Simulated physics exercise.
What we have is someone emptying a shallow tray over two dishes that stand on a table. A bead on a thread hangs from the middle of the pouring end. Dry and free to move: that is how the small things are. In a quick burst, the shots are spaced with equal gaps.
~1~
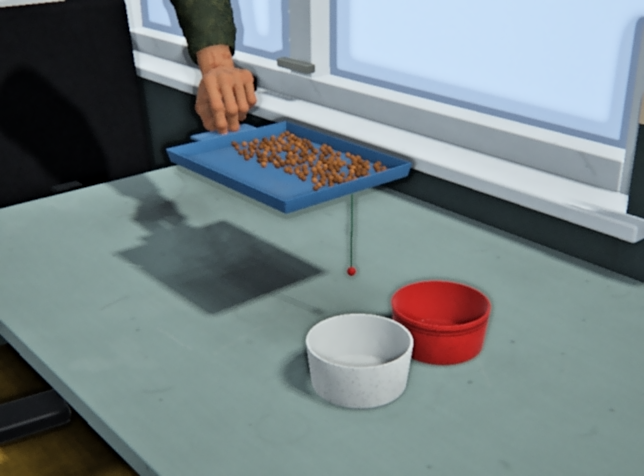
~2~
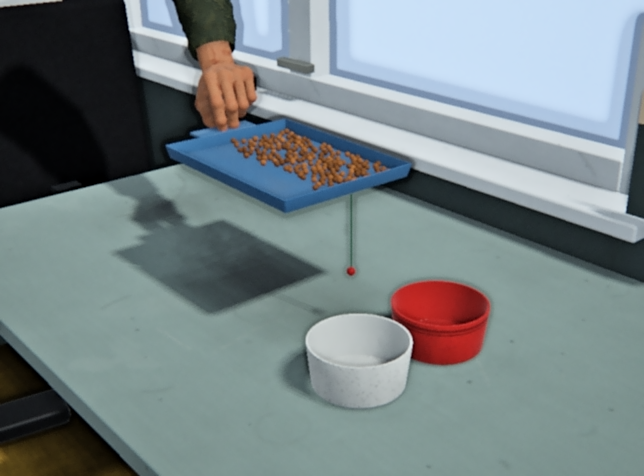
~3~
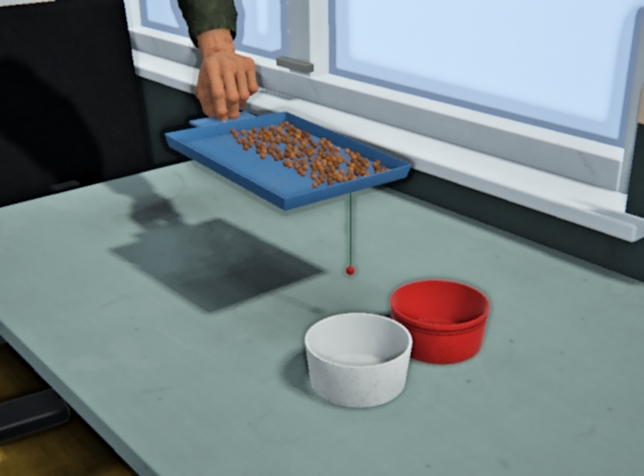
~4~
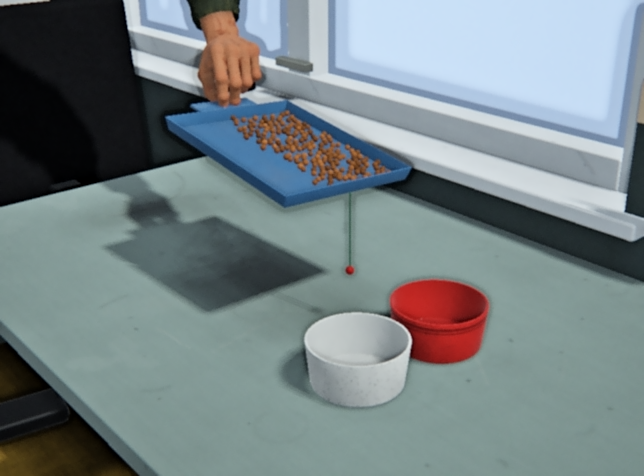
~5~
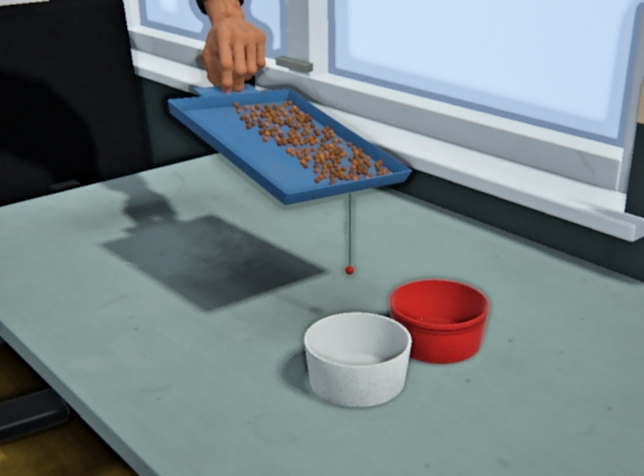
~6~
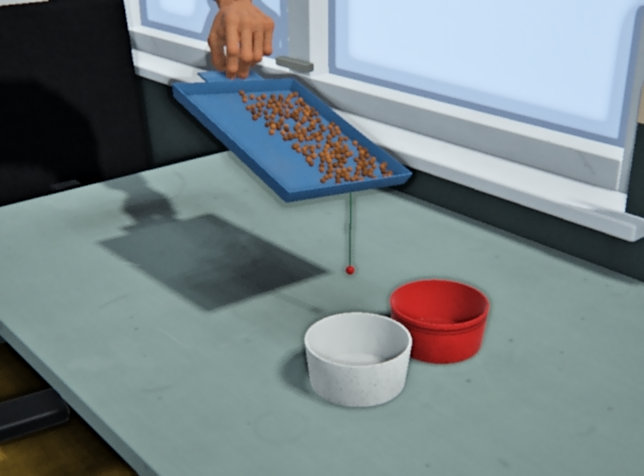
A hand raising the back of a blue tray of small brown balls, tilting it above white and red dishes on a table.
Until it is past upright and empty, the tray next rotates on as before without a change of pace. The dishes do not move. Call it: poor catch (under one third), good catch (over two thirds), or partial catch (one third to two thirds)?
Poor catch.
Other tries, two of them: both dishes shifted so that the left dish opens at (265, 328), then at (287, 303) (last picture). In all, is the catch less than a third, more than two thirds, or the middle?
Less than a third; between a third and two thirds.
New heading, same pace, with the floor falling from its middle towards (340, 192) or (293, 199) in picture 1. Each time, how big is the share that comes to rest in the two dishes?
30 and 0 per cent, in that order.
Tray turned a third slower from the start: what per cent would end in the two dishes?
Roughly 0 percent.
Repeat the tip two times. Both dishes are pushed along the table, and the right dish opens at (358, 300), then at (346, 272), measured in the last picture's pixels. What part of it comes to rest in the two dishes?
You'd get 0 in a hundred the first time and 10 in a hundred the second.
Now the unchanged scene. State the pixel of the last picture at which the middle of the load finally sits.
Around (428, 304), give or take.
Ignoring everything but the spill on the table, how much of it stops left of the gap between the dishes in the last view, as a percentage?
About 30 percent.
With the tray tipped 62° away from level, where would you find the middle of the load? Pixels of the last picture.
I'd put it at about (382, 172).
Shortly afterwards, tray tipped steeply; the bulk on the tray; a little in the air.
Next, tray tipped right over; near a quarter on the tray; only a few in the right dish; near two thirds outside both; near a quarter in the air.
Some moments later, tray tipped past a quarter turn; a little in the right dish; all but a few outside both.
In the end, tray tipped past a quarter turn; none at all in the left dish; a little in the right dish; all but a few outside both.
